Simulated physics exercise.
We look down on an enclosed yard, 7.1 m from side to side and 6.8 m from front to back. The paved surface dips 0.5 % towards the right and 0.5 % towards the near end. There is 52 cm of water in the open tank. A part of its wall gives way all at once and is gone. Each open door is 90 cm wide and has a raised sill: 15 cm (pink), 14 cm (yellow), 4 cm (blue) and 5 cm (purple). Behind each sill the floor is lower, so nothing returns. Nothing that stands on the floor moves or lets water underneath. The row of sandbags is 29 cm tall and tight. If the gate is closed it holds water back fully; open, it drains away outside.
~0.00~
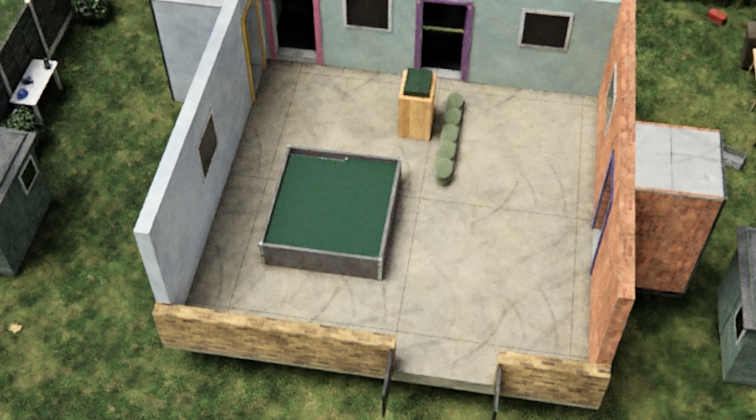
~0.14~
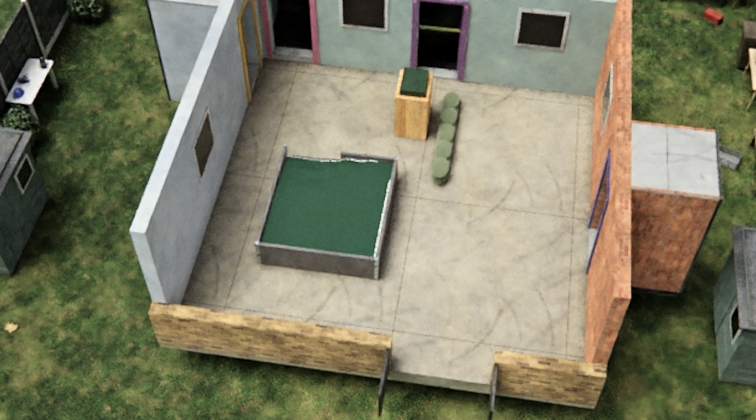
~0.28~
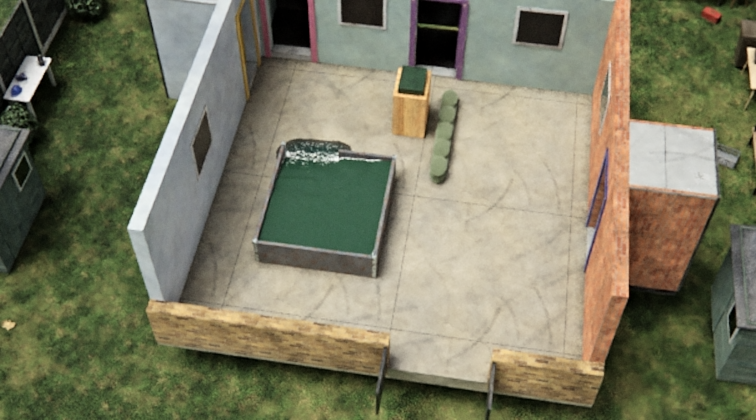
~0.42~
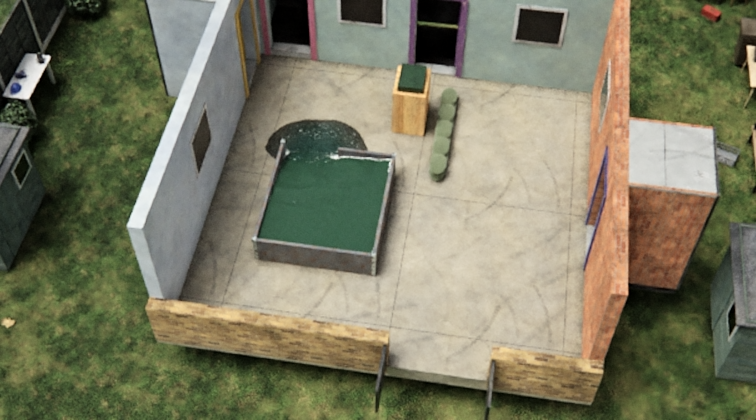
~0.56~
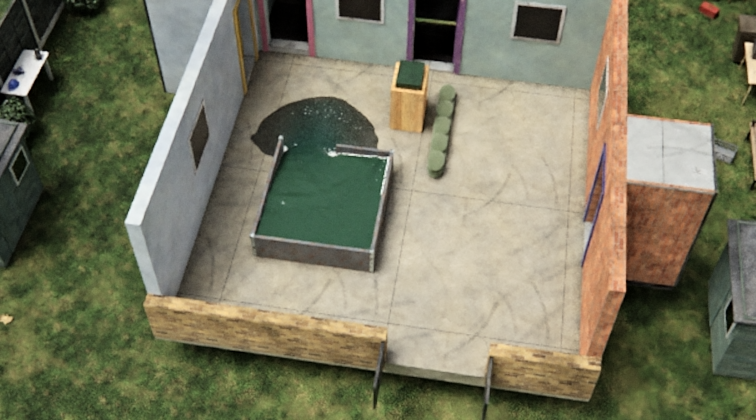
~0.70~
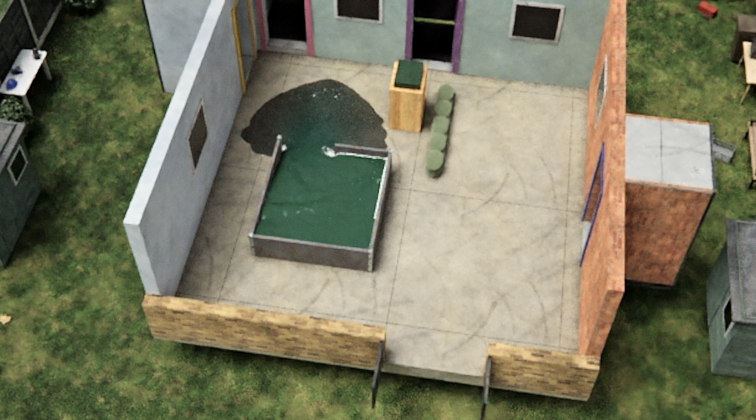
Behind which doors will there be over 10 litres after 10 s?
The water let in: At the pink door it goes over the limit; at the yellow door it goes over the limit; at the blue door it keeps below the limit; at the purple door it exceeds the limit.
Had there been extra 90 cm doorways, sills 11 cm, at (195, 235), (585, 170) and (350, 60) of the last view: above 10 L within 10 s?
In turn: Below, below, above.
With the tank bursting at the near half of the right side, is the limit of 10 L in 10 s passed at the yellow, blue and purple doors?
Then: Yellow below, blue over, purple under.
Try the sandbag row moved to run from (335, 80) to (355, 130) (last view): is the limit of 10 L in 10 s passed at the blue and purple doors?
Then: Blue below, purple under.
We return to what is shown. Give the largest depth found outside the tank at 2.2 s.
About 33 cm.
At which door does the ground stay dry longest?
It is the blue one.
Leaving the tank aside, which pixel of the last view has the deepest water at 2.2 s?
Around (265, 56).
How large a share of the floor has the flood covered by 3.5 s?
Near 30 per cent is wet.
After 1.4 s water covers 20 % of the floor and is deepest (26 cm) near (298, 151); pink door 13 cm at the sill, 0 L in, yellow door 3 cm at the sill, 0 L in, blue door not reached, purple door not reached.
After 2.2 s water covers 20 % of the floor and is deepest (33 cm) near (265, 56); pink door 27 cm at the sill, 8 L in, yellow door 19 cm at the sill, 0 L in, blue door not reached, purple door 8 cm at the sill, 0 L in.
After 3.5 s water covers 30 % of the floor and is deepest (22 cm) near (257, 55); pink door 22 cm at the sill, 65 L in, yellow door 21 cm at the sill, 28 L in, blue door not reached, purple door 9 cm at the sill, 10 L in.
After 6.0 s water covers 45 % of the floor and is deepest (16 cm) near (428, 94); pink door 13 cm at the sill, 79 L in, yellow door 13 cm at the sill, 42 L in, blue door not reached, purple door 12 cm at the sill, 36 L in.
After 10.0 s water covers 85 % of the floor and is deepest (10 cm) near (424, 167); pink door 9 cm at the sill, 79 L in, yellow door 9 cm at the sill, 42 L in, blue door 3 cm at the sill, 0 L in, purple door 9 cm at the sill, 98 L in.
